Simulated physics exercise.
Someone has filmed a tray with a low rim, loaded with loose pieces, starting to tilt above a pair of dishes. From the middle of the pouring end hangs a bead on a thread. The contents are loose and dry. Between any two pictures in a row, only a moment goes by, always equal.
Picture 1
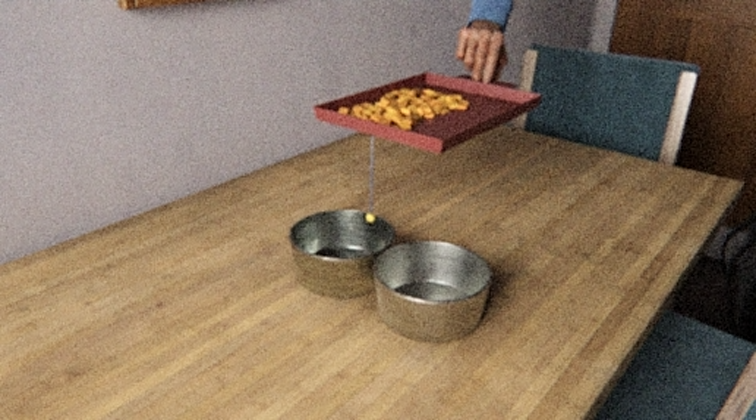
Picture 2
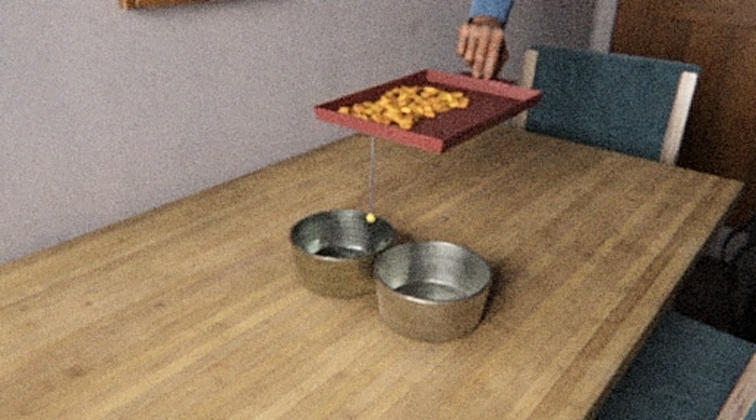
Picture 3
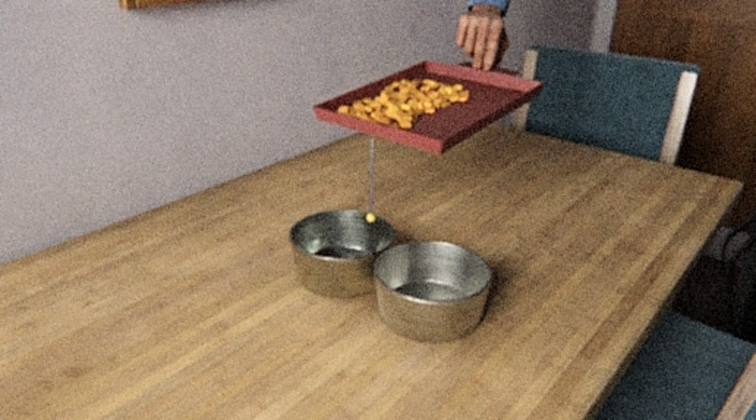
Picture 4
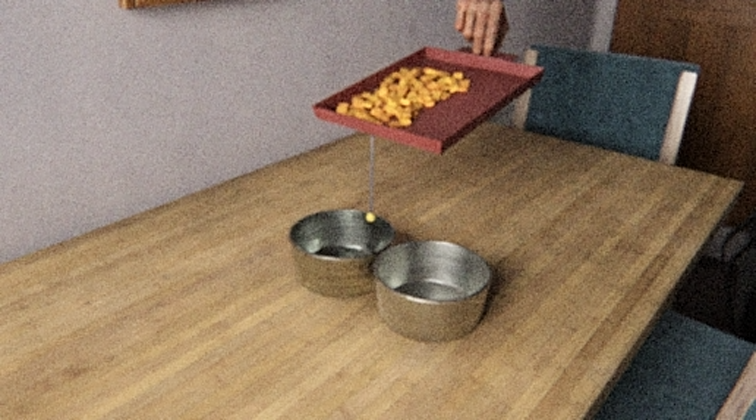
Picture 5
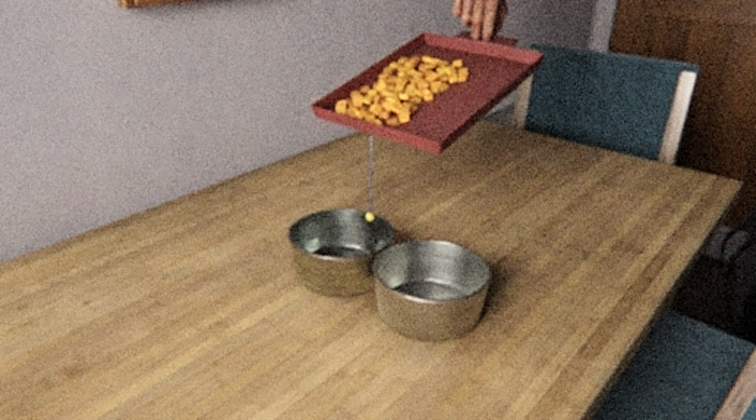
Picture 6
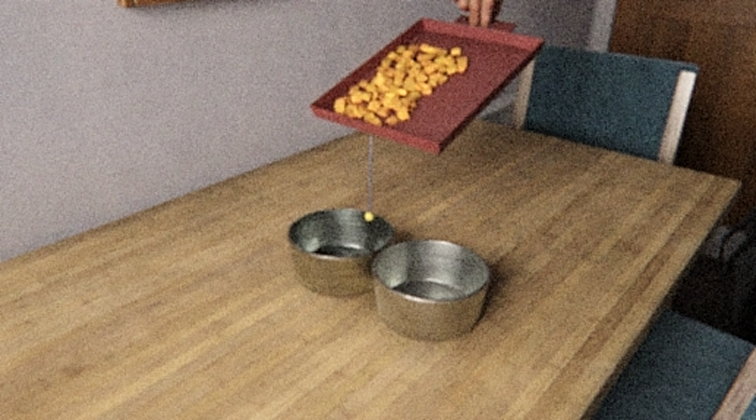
A red low-rimmed tray, loaded with small yellow-orange crackers, is held by a hand at its far edge above a wooden table, seen from slightly above in a room with a pale wall. Two round metal dishes sit below, near teal chairs at right, and a yellow bead hangs on a thread from the tray. The hand steadily raises the far edge, steepening the tray, while the crackers keep their place on it.
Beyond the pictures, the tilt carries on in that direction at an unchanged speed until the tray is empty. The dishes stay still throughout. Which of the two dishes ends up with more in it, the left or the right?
The left one.
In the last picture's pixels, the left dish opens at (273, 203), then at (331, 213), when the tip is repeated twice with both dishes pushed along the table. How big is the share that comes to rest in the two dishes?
First some 80, then 60 per cent.
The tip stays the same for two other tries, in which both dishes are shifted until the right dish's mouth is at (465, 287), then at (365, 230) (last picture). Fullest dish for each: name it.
In order of the tries: The dish on the left side, then the dish on the right side.
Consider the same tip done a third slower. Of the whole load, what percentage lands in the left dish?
Estimated share: Some 70%.
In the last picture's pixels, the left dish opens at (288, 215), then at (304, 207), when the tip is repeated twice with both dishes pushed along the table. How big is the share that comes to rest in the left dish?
About 20 per cent first, then about 10 per cent.
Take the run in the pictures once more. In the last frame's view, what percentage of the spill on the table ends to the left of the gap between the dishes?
Around 100 per cent, give or take.
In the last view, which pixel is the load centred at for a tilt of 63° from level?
Look close to (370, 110) in the last picture.
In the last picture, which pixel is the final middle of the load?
About (338, 277).
Soon after the last picture, tray tipped steeply; nearly all on the tray; a stray few in the air.
A little later, tray tipped past a quarter turn; most on the tray; a small part in the left dish; a stray few outside both.
Later still, tray tipped past a quarter turn; about a quarter in the right dish; about two thirds in the left dish; a small part outside both.
At rest, tray tipped past a quarter turn; about a quarter in the right dish; about two thirds in the left dish; a small part outside both.
